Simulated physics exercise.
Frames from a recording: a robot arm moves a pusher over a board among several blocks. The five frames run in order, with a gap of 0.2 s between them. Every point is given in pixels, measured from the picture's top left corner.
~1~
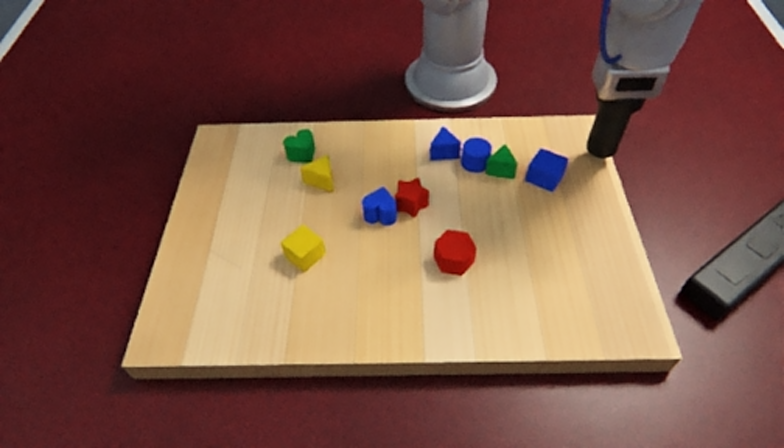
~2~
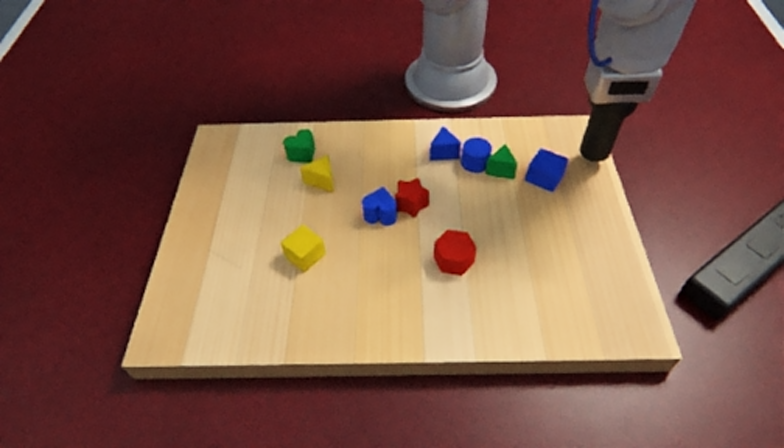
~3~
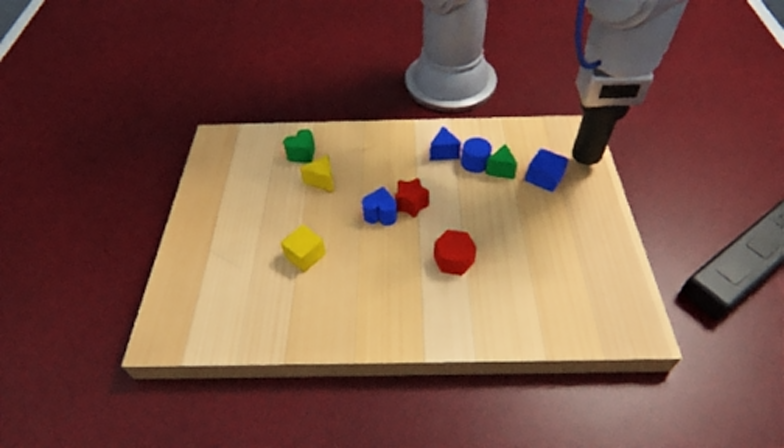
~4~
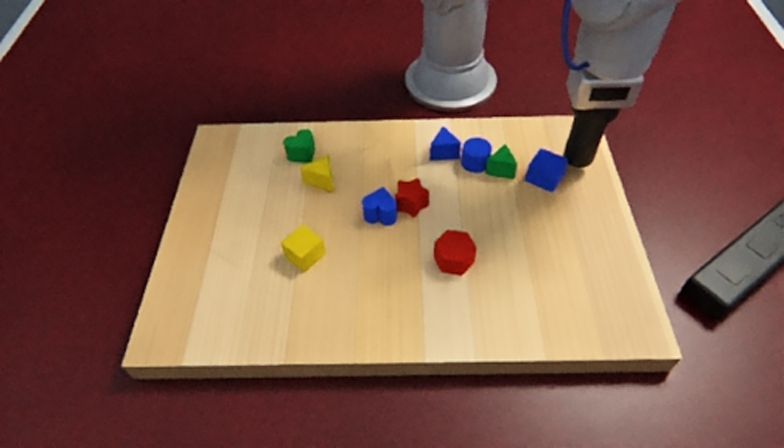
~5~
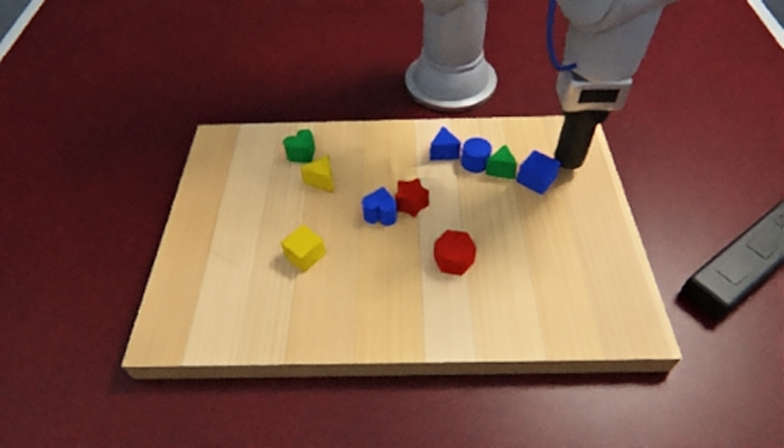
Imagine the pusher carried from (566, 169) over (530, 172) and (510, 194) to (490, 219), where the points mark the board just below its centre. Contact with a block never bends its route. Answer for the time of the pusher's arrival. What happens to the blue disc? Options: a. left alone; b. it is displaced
(a)
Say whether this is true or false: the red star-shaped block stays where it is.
The statement is true.
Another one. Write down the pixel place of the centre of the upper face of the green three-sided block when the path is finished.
At the end it should sit near (494, 165).
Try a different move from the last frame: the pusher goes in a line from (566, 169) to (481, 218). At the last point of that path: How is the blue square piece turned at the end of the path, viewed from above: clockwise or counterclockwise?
From overhead, clockwise.
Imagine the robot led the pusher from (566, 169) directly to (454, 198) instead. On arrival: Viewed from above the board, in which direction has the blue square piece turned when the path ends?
Viewed from the top, it goes anticlockwise.
What follows on the original path. One third of the way, pusher (532, 162); blue square piece (525, 177).
Two thirds of the way, pusher (512, 184); green three-sided block (494, 165), turned 60° clockwise; blue square piece (514, 203), turned 40° anticlockwise.
At the end, pusher (492, 209); red star-shaped block unmoved; blue disc unmoved; green three-sided block (494, 165), turned 60° clockwise; blue square piece (512, 227), turned 70° anticlockwise.
